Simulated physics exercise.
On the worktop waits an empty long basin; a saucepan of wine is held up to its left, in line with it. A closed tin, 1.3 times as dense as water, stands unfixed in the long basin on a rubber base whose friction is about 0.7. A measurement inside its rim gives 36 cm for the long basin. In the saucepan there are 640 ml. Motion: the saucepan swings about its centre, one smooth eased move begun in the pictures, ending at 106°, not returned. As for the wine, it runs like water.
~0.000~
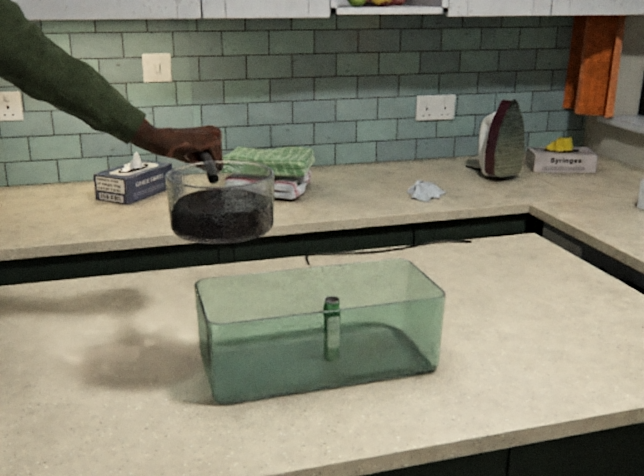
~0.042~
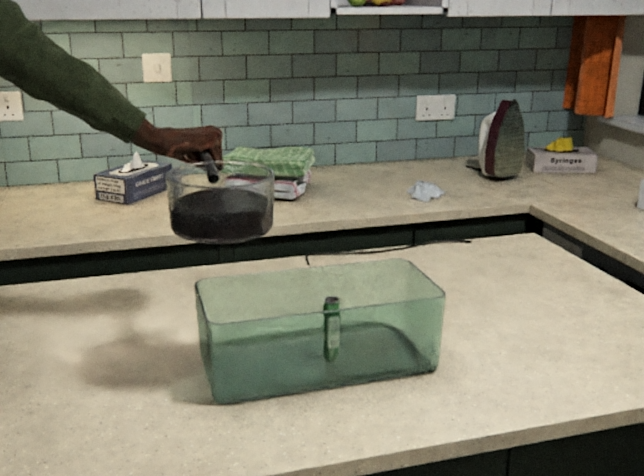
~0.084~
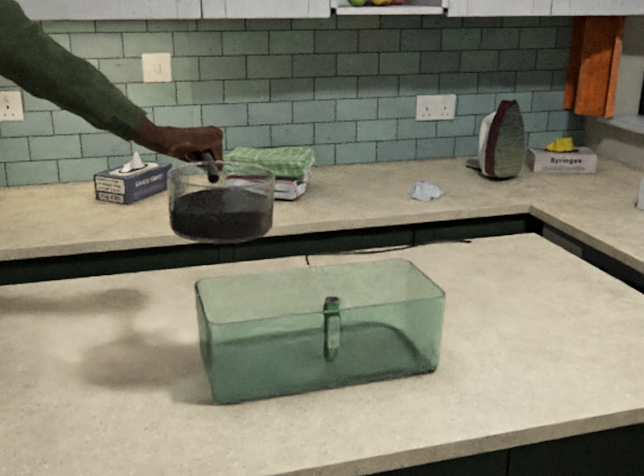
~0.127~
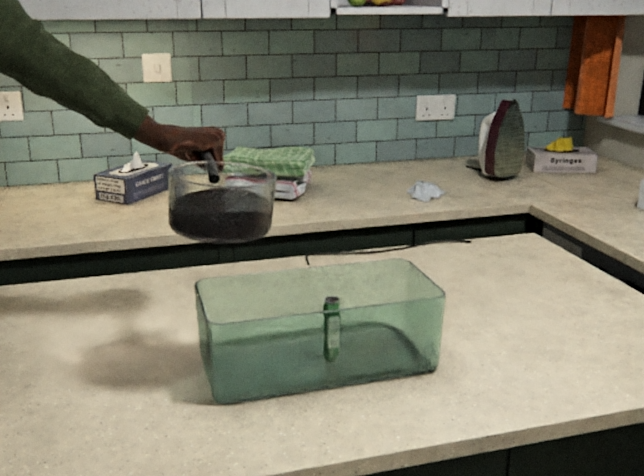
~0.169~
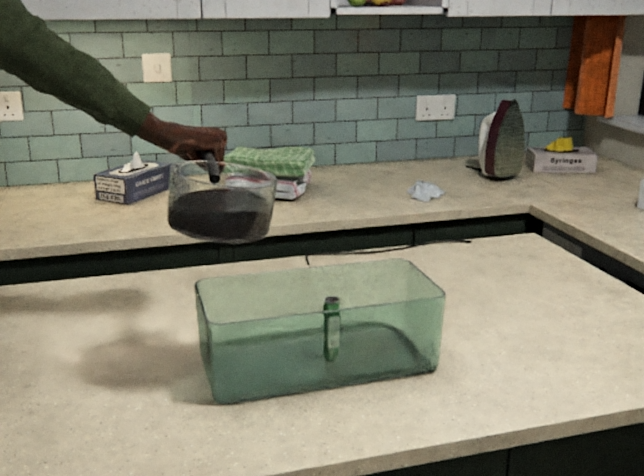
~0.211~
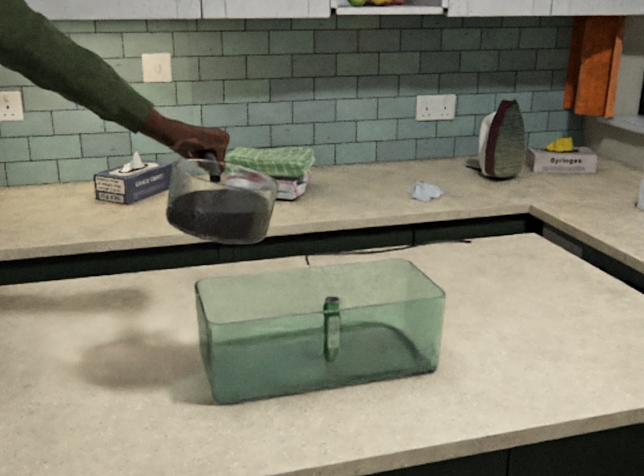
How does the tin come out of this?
It does not capsize.
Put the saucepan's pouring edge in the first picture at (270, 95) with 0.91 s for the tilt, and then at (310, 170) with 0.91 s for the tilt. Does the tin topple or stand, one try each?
The tin overturns the first time and stays vertical the second time.
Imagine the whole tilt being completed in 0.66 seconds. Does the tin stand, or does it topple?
With that tilt, the tin stays on its base.
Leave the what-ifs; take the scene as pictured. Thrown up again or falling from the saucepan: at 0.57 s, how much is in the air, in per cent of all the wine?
Around 32 in a hundred.
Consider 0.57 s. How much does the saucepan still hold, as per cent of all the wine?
About 68 per cent.
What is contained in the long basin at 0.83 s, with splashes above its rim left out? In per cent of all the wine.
About 70 %.
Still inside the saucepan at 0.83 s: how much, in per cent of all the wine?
I'd say some 16 per cent remains.
After 0.57 s the tilt is 74° and 67 per cent is still to pour; the tin stands where it began.
After 0.83 s the tilt is 104° and 16 per cent is still to pour; the tin stands where it began.
After 1.11 s the tilt is 106° and 1 per cent is still to pour; the tin stands where it began.
After 1.41 s the tilt is 106° and 0 per cent is still to pour; the tin stands where it began.
In the end the tin stands where it began.
